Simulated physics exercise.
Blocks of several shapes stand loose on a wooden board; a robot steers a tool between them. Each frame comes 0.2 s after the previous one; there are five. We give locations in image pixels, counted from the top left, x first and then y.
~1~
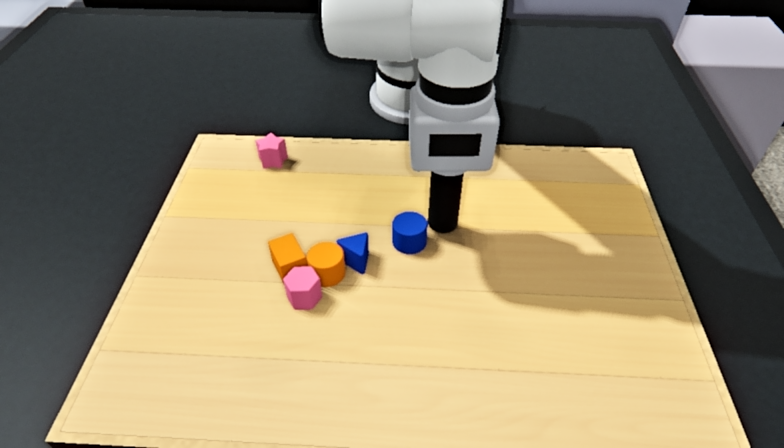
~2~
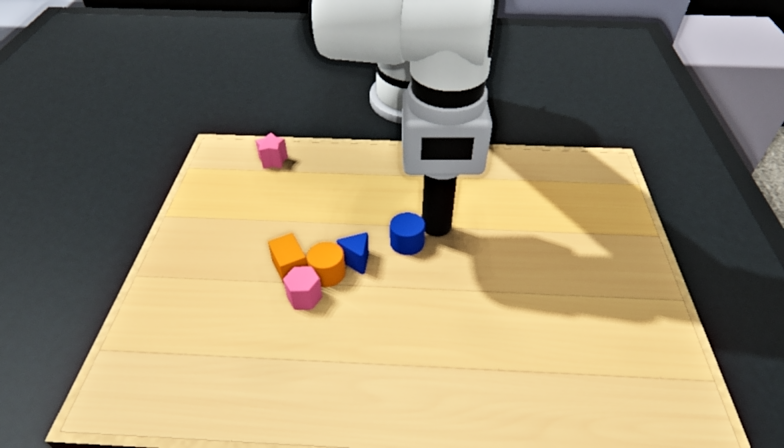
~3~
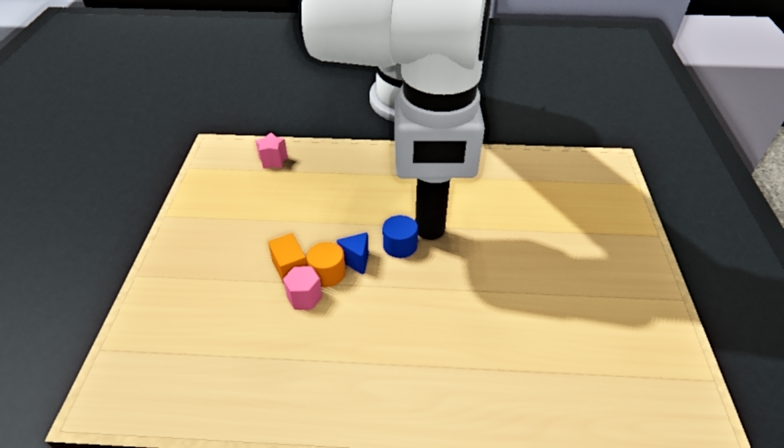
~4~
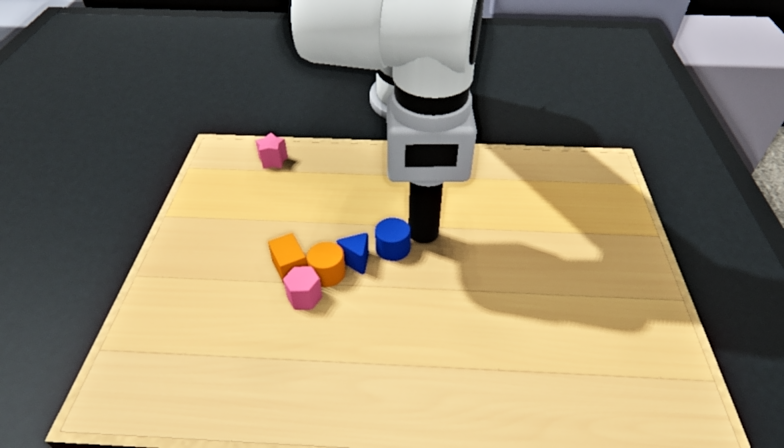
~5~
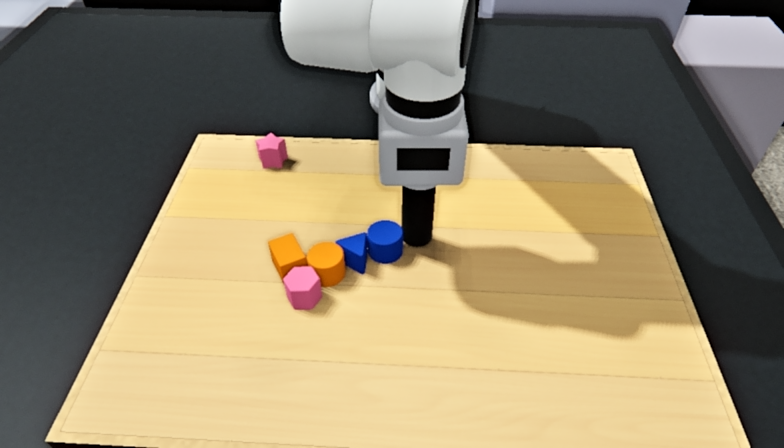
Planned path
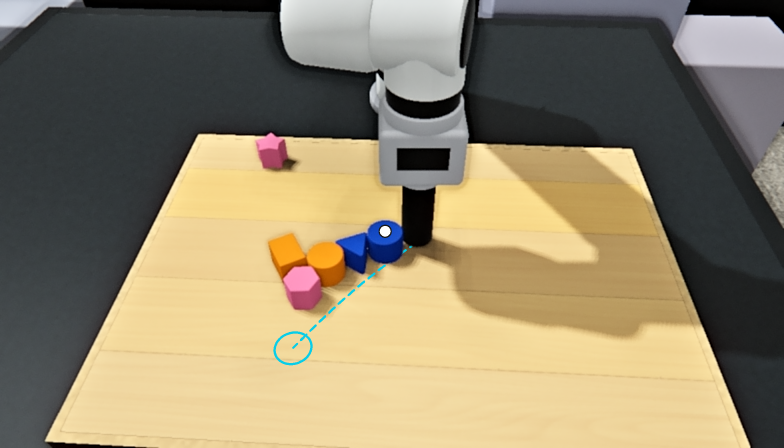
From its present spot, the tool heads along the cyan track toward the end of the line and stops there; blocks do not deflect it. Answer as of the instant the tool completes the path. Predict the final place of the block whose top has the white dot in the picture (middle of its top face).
Put as a pixel place, it's (350, 235).
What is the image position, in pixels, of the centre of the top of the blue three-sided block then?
The middle of its top is at (321, 230).
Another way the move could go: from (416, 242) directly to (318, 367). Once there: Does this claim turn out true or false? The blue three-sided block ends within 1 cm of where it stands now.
False - the claim does not hold.
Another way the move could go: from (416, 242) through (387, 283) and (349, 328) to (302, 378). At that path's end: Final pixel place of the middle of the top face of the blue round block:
The middle of its upper face will lie at (366, 239).
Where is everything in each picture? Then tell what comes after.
The first frame shows tool tip (443, 223); block tops, pink hexagon (301, 278); blue three-sided block (355, 242); blue round block (410, 222).
The second frame shows tool (436, 226); blue round block (408, 223).
The third frame shows tool (430, 229); blue round block (400, 226).
The fourth frame shows tool (423, 233); blue round block (393, 229).
The fifth frame shows tool (417, 236); pink hexagon (301, 278); blue three-sided block (354, 242); blue round block (385, 231).
Path on the board, from (416, 242) via (356, 288), ending at (293, 348); the dot is on the blue round block.
On the path given first. One third of the way, tool (376, 266); blue three-sided block (321, 230); blue round block (351, 235).
Two thirds of the way, tool (335, 300); blue three-sided block (321, 230); blue round block (350, 235).
At the end, tool (292, 342); pink hexagon in place; blue three-sided block (321, 230); blue round block (350, 235).
